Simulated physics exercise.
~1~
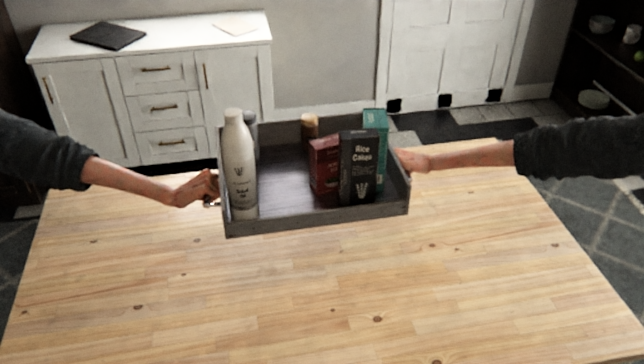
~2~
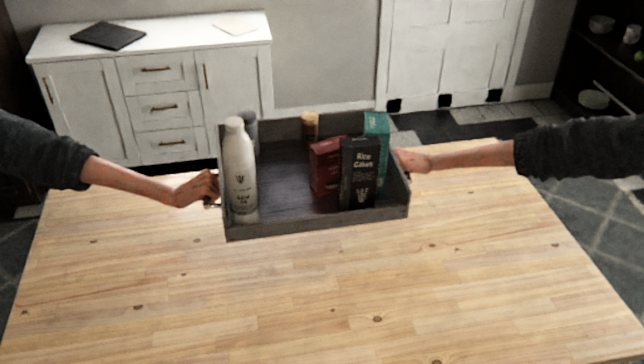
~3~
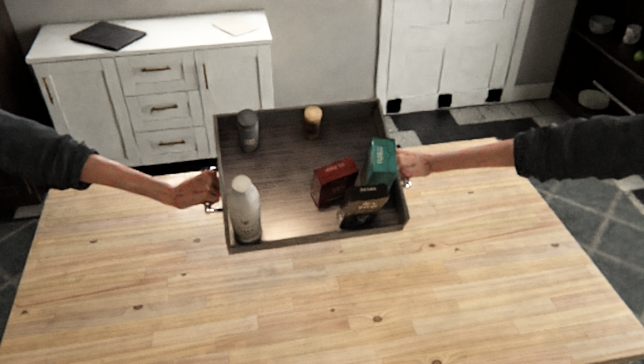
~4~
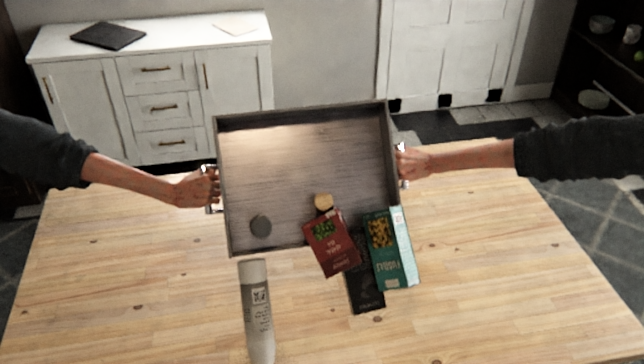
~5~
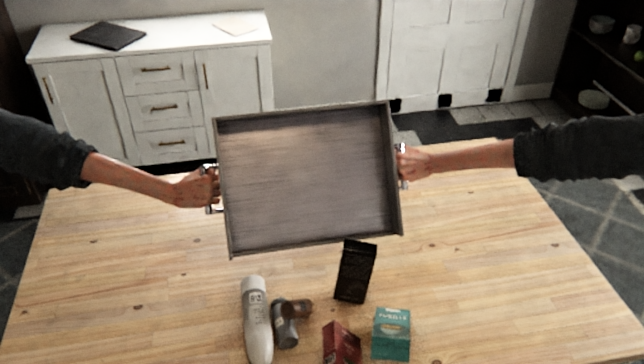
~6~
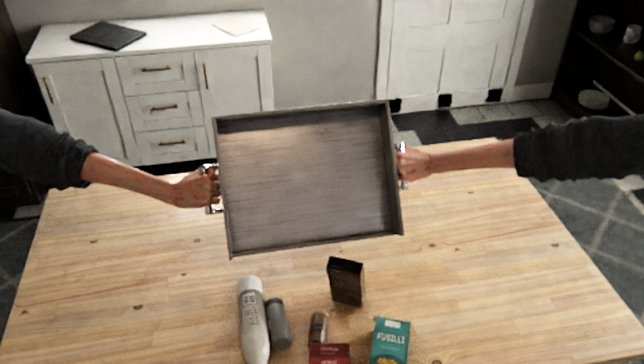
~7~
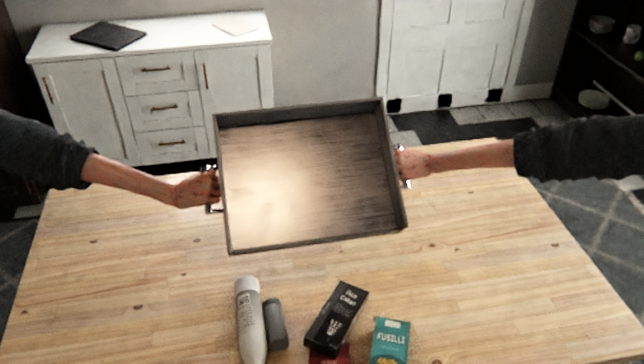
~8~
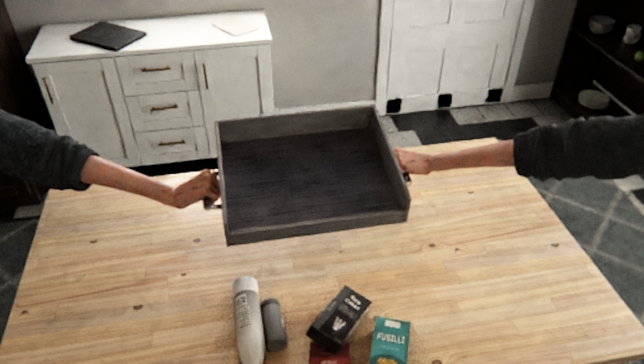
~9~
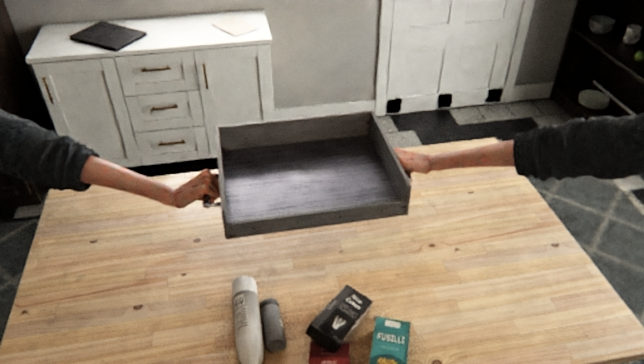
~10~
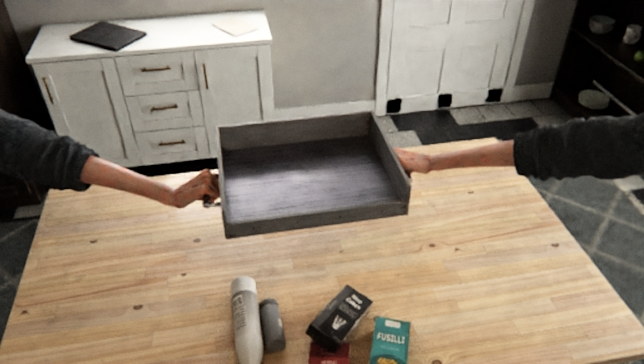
The clip opens with two hands holding a grey wooden crate above a light wood table, with a white bottle, a red packet, a black packet, a turquoise carton and two small shakers standing inside. The hands tip the crate towards the near side, and the items lean and start to slide. The white bottle and the black packet leave first, followed by the turquoise carton, the red packet and both shakers. They tumble onto the table and settle while the emptied crate stays tilted. The hands then level it, leaving the spilled things lying still near the front, with the brown shaker no longer in sight.
